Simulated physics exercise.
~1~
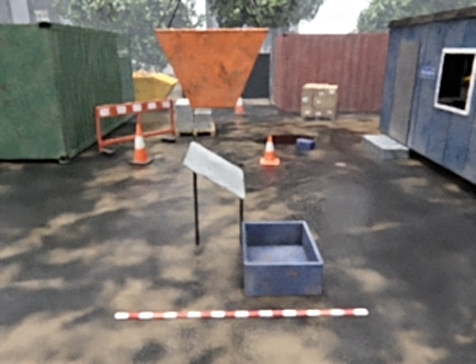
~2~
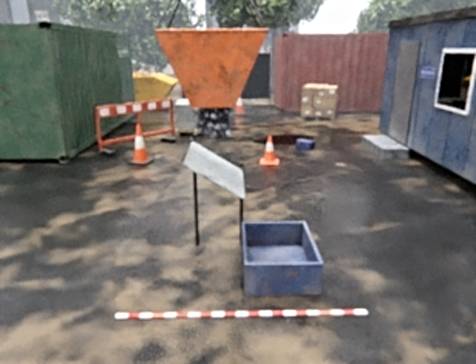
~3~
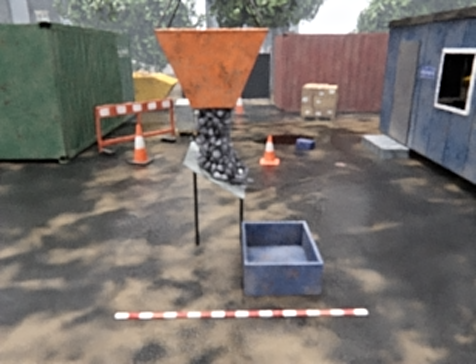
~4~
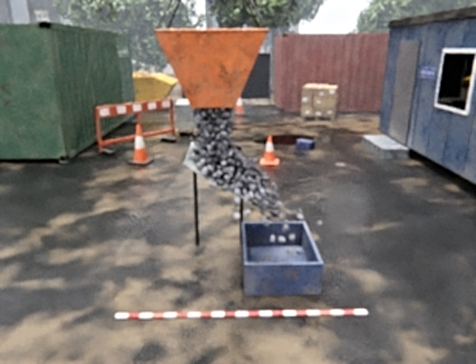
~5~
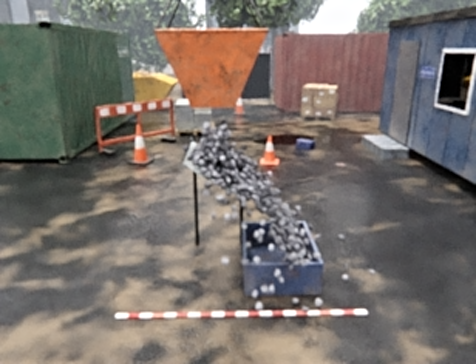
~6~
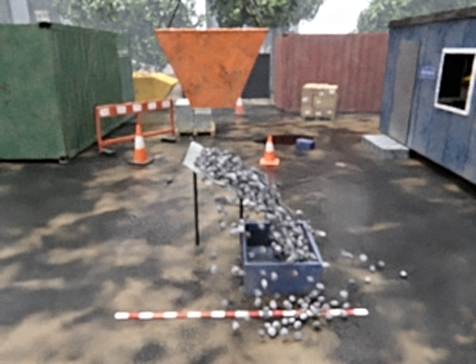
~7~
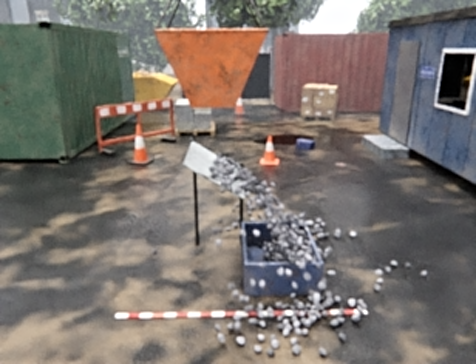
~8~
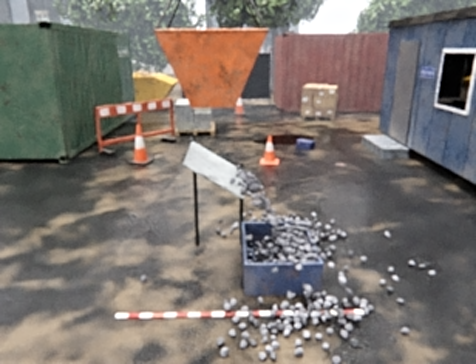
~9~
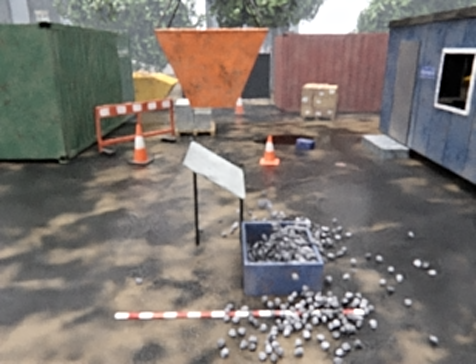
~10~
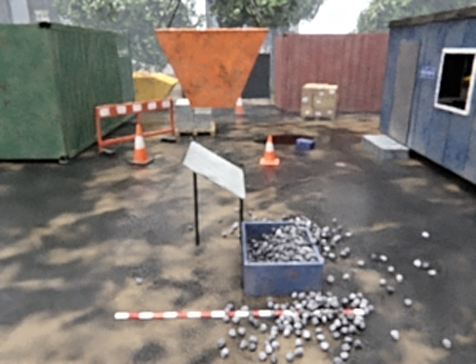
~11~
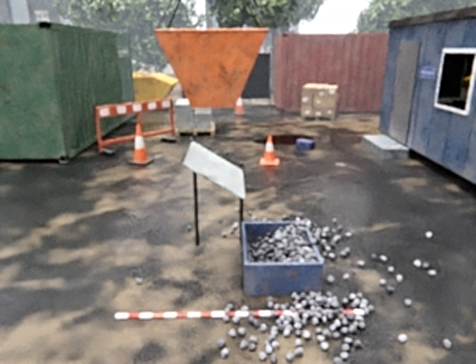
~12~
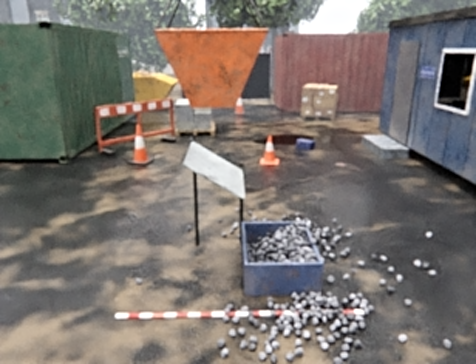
Grey stones drop from the bottom of an orange hopper hanging still above a paved yard, seen from the side, with a green container at left and a blue cabin at right. They land on a sloping metal plate on thin legs and slide down to the right towards an open blue bin. Many pour into the bin, while others spill over and scatter across the ground in front and to the right, around a red-and-white striped staff. The plate clears, and the stones settle with most heaped in the bin and the rest strewn mainly beside it.
